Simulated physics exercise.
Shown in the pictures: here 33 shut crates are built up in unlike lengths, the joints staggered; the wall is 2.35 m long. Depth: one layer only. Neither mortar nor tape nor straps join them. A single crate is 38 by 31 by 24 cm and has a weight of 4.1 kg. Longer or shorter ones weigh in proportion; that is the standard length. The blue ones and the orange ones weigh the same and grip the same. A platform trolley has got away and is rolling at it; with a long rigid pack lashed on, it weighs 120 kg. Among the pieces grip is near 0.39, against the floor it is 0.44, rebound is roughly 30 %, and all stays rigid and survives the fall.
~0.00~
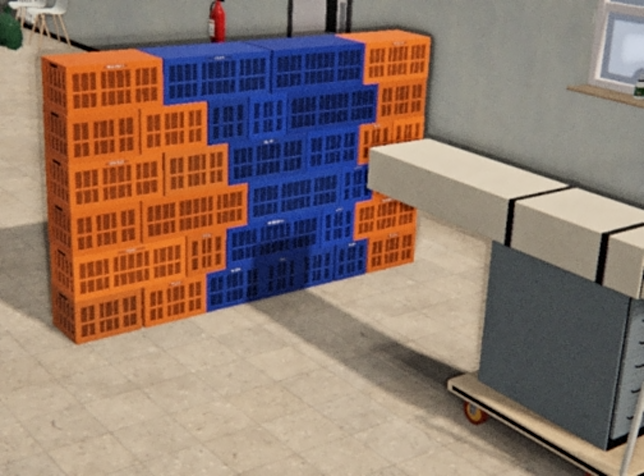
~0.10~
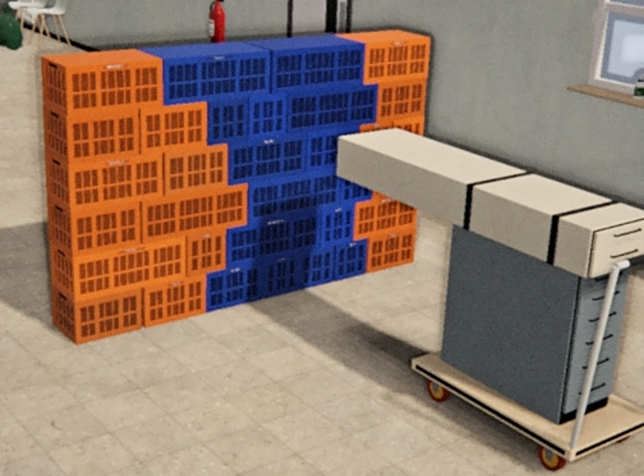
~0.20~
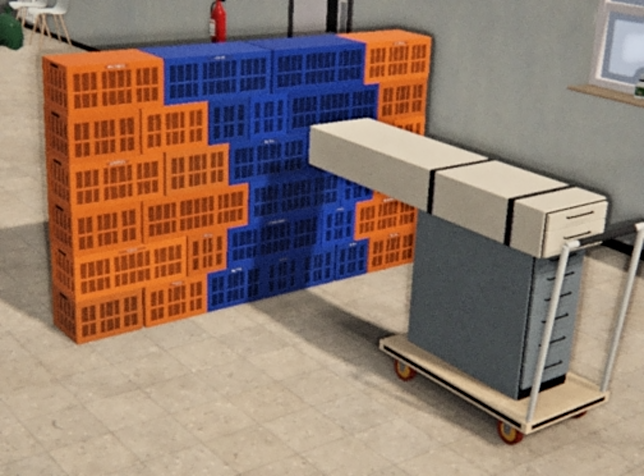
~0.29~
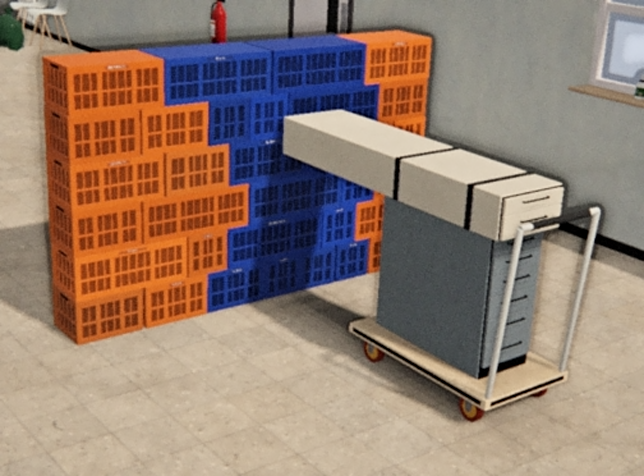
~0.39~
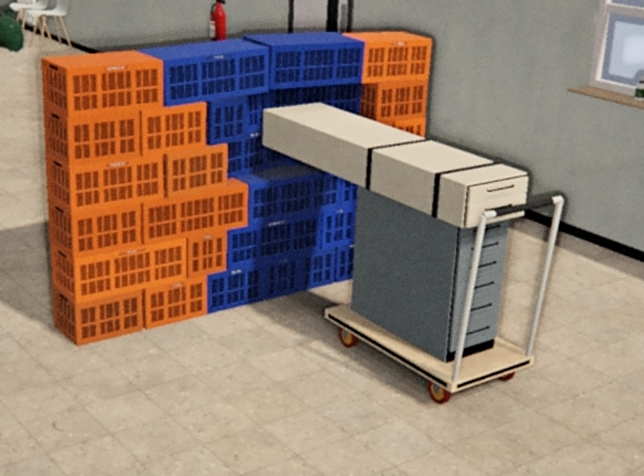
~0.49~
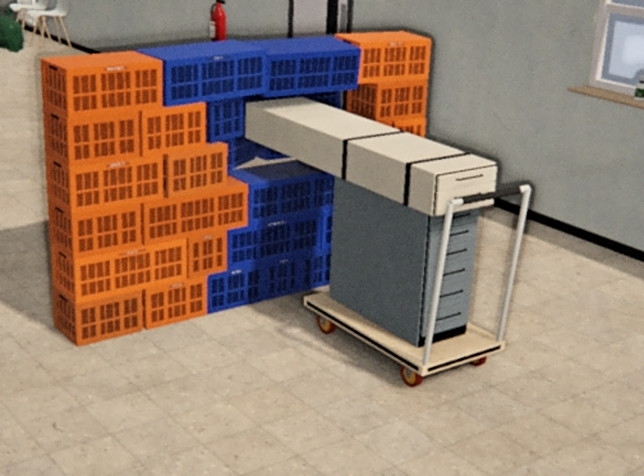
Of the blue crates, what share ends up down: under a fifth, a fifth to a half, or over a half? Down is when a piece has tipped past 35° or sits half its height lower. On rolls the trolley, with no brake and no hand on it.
A fifth to a half.
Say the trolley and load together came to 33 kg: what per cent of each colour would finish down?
You'd get orange 0 and blue 40 percent.
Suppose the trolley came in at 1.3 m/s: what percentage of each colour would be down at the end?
You'd end up with orange at 0 per cent down and blue at 50 per cent.
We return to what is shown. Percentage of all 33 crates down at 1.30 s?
10 %.
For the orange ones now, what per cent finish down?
Colour orange - 0 percent down at the end.
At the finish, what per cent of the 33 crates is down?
Estimate: About 15% of them.
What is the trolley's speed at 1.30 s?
Near 0.8 m/s.
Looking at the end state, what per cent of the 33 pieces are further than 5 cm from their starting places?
Result: 40 per cent.
After 0.80 s, load 93 cm past the wall's line, still rolling; 4 of the 15 blue crates down (4 of 33 in all colours); top blue crate 11 cm lower.
After 1.30 s, load 1.47 m past the wall's line, still rolling; 4 of the 15 blue crates down (4 of 33 in all colours); top blue crate 11 cm lower.
In the end (3.5 s), load 1.79 m past the wall's line, stopped; 5 of the 15 blue crates down (5 of 33 in all colours); top blue crate 11 cm lower; top orange crate unmoved. That is 33 per cent. From the last view, middles, top blue crate near (183, 51), top orange crate near (101, 84).
